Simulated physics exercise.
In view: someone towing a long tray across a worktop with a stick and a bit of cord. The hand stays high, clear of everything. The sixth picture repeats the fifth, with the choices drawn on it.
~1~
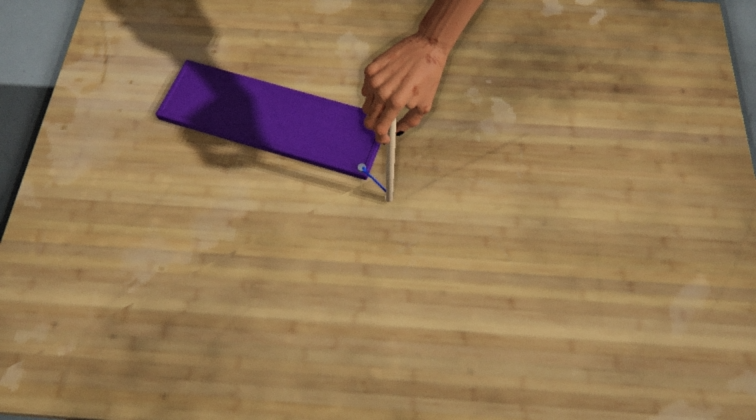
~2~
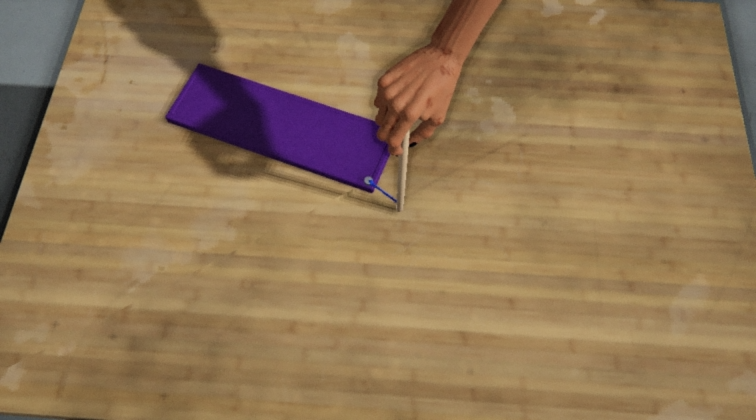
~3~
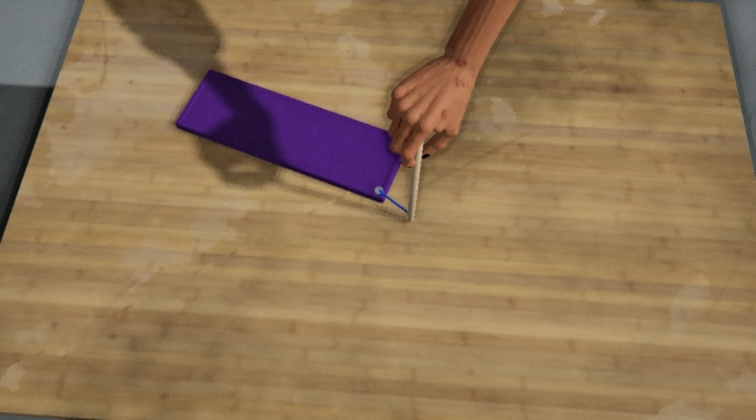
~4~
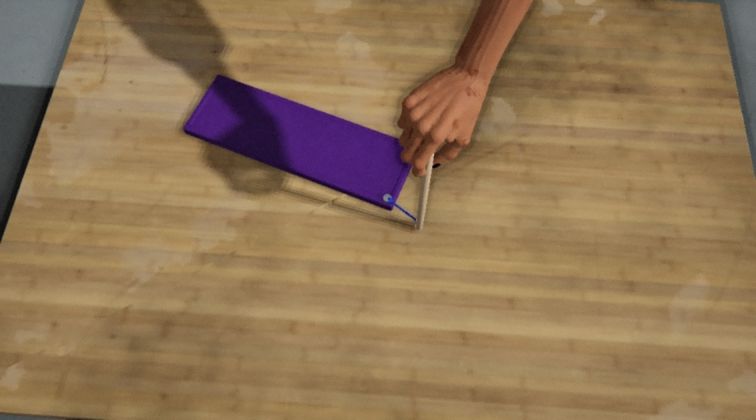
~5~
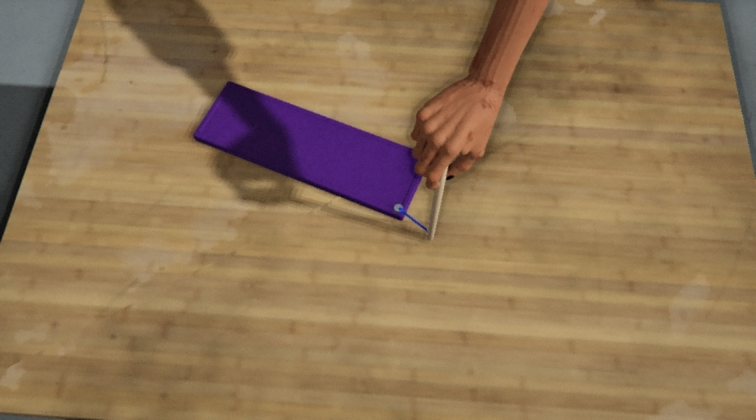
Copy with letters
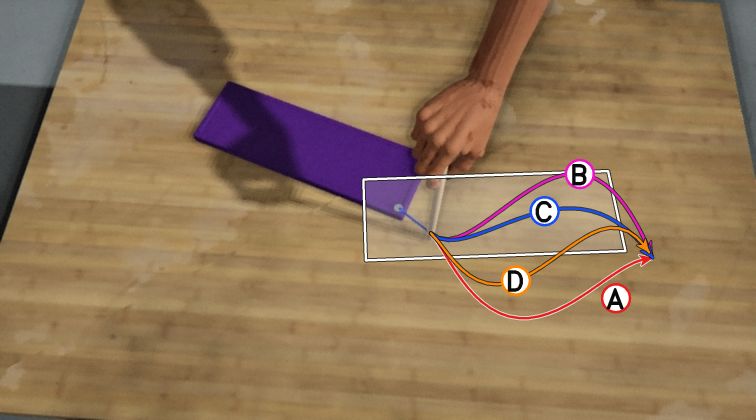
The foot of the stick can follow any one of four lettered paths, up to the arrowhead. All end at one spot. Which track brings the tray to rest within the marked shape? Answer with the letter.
It ends in the outline on D.
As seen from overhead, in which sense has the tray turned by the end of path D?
On that path, anticlockwise.
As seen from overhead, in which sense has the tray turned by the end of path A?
Anticlockwise.
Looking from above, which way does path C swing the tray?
Anticlockwise.
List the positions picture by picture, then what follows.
In the first picture, purple tray (272, 115).
In the second picture, purple tray (281, 122).
In the third picture, purple tray (291, 131).
In the fourth picture, purple tray (300, 137).
In the fifth picture, purple tray (310, 145).
On the copy, A from (431, 233) via (529, 318) to (653, 258); B from (431, 233) via (554, 178) to (652, 255); C from (431, 233) via (544, 211) to (653, 258); D from (431, 233) via (540, 268) to (650, 252); the outline at (491, 215).
On D. First, foot of the stick (506, 284), middle of the tray (373, 193).
Then, foot of the stick (583, 238), middle of the tray (424, 205).
Finally, foot of the stick (652, 259), middle of the tray (490, 216); it lies in the outline.
By contrast, A leaves its middle at (486, 237); B leaves its middle at (499, 191); C leaves its middle at (495, 201).
